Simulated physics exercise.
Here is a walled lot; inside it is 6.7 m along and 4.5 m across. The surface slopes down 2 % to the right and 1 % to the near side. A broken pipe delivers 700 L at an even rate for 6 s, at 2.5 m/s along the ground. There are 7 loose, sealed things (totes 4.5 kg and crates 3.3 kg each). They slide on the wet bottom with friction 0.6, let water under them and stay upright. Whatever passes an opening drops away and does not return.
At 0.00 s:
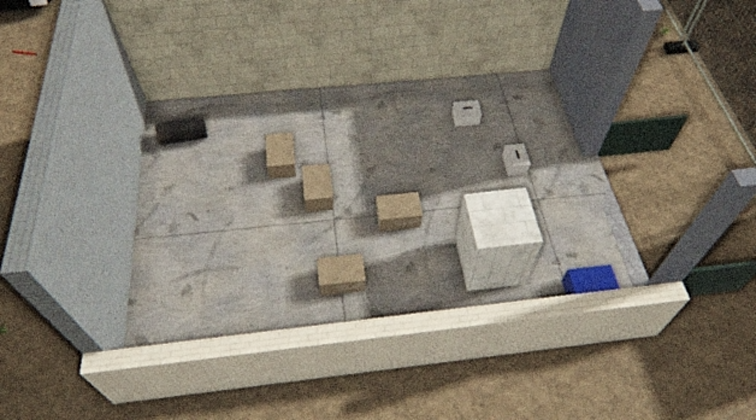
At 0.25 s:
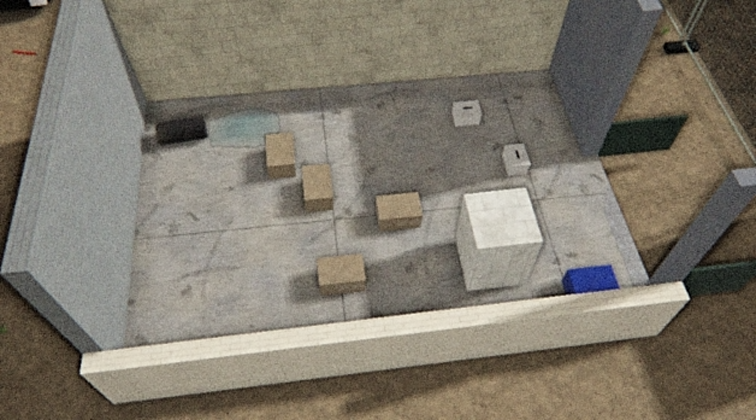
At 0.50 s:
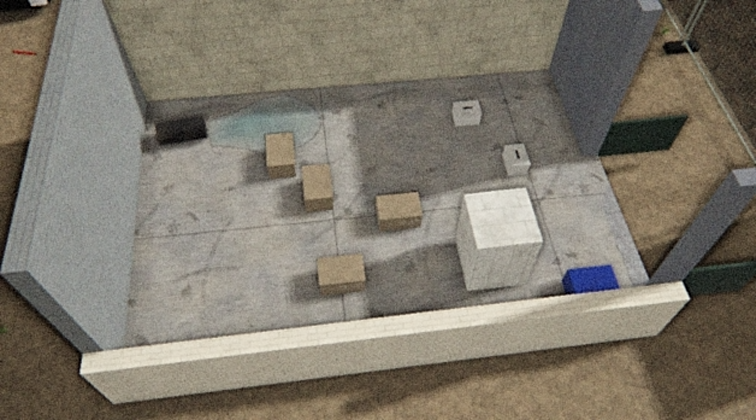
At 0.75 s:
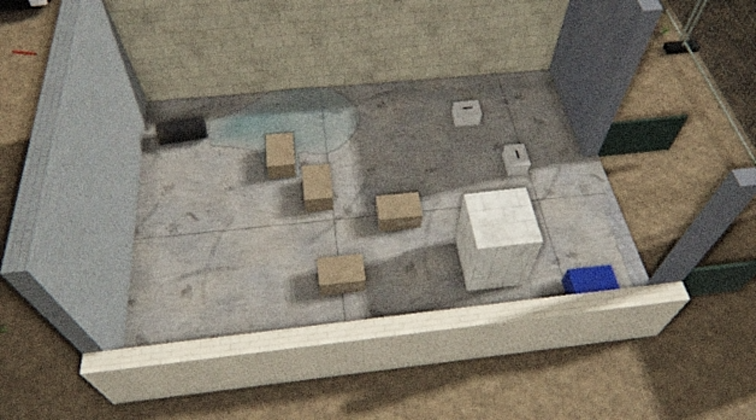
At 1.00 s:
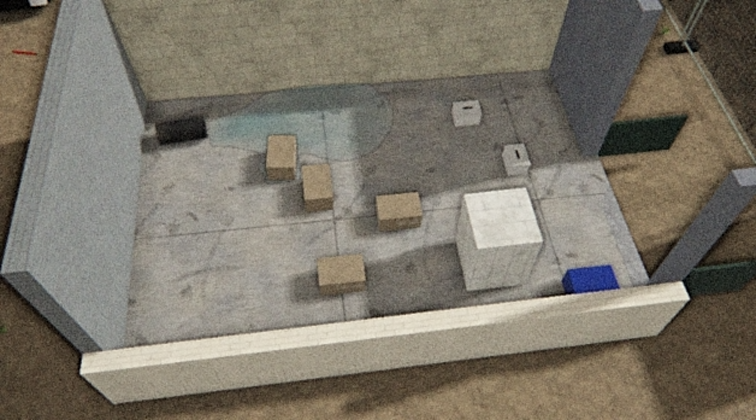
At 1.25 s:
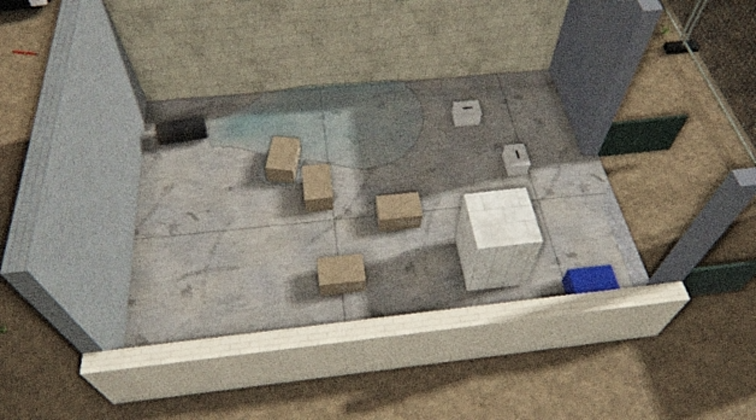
A walled lot with a grey slab floor holds scattered brown boxes, two small pale boxes, a large white block and a blue crate. A shallow bluish sheet of water appears near the back left wall and spreads steadily rightward, and finally one brown box at its edge shifts slightly.
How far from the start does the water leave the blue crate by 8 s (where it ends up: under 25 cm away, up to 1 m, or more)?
Blue crate moves a short way.
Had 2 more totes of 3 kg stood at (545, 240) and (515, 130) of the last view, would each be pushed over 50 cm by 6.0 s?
In that order: Less, past it.
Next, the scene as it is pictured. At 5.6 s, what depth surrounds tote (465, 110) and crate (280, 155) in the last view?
Roughly 5 and 1 cm.
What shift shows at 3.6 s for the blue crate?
Roughly 0 cm by then.
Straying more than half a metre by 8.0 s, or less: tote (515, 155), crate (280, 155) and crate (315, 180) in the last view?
In that order: Over, short of it, less.
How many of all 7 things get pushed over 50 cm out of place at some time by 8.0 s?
That makes 3.
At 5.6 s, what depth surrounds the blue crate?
Roughly 1 cm.
After 1.8 s the blue crate is near (594, 280), 0.0 m from its start, aground; 0 of 7 are out; 0 afloat.
After 3.6 s the blue crate is near (594, 280), 0.0 m from its start, aground; 0 of 7 are out; 0 afloat.
After 5.6 s the blue crate is near (594, 280), 0.0 m from its start, aground; 0 of 7 are out; 1 afloat.
After 8.0 s the blue crate is near (560, 292), 0.5 m from its start, afloat; 2 of 7 are out; 1 afloat.
